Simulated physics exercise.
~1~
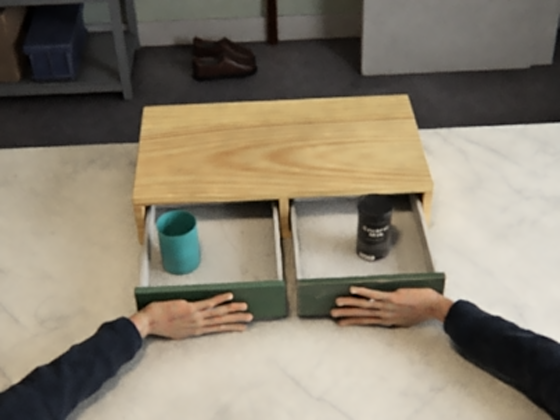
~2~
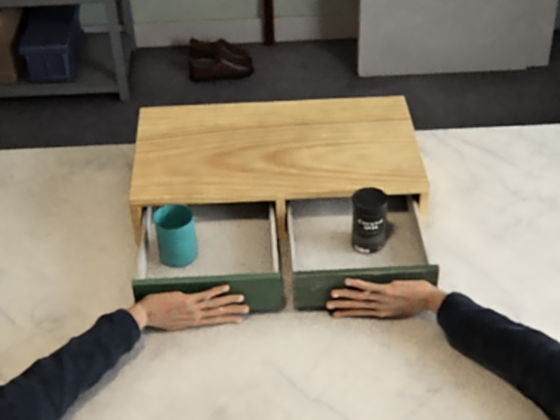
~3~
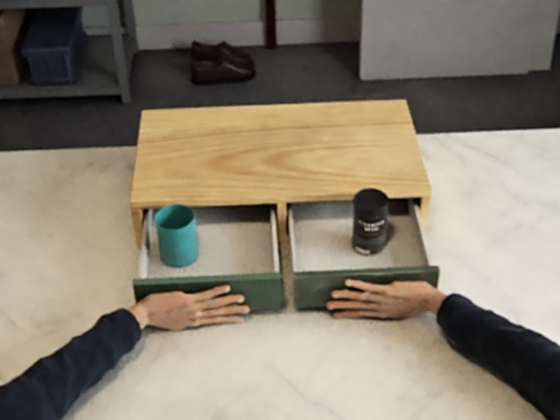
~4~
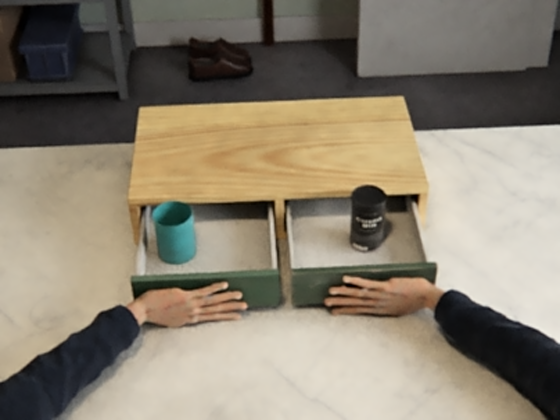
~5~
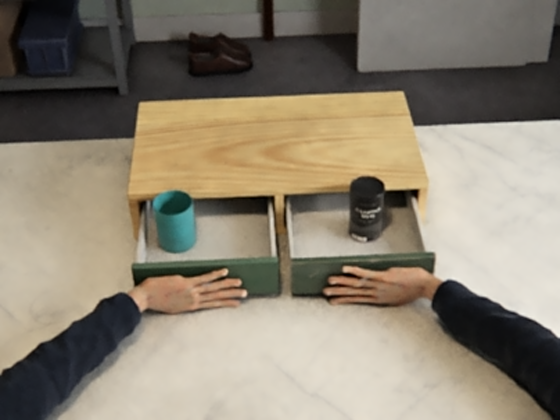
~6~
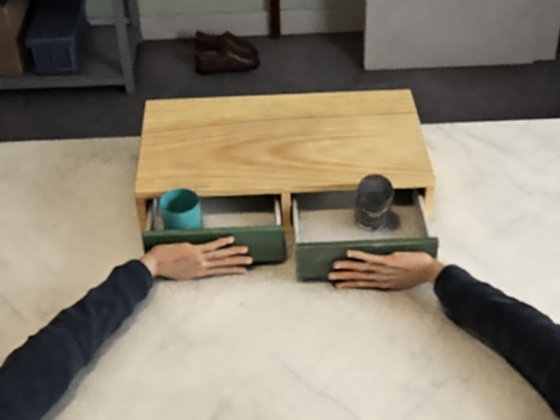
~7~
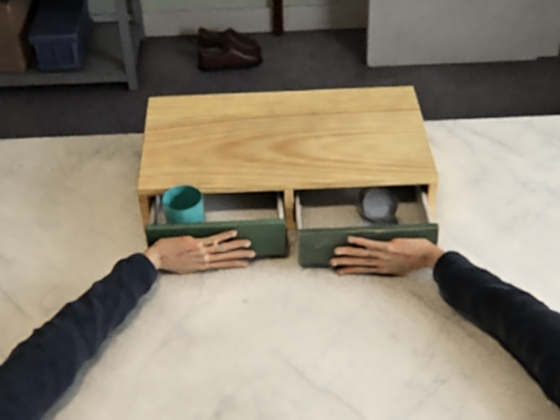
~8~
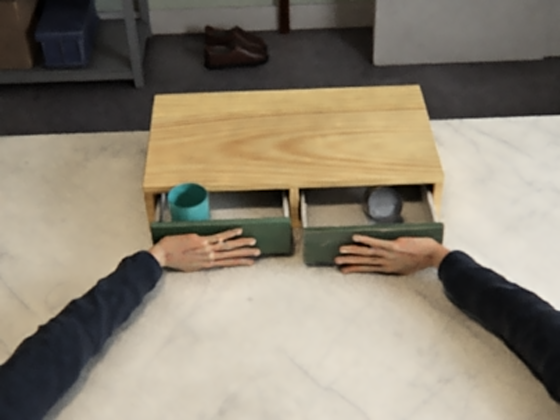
To begin with, a low wooden cabinet sits on a pale marbled surface with both green-fronted drawers open, a turquoise beaker standing in the left one and a black tin in the right. A hand rests against each drawer front, and for a while little changes. Then both hands push the drawers inward, the left one moving ahead. As the right drawer slides in, the black tin tips backward and leans, while the beaker stays upright. The drawers slow and stop partway, and both remain ajar with the hands still against them.
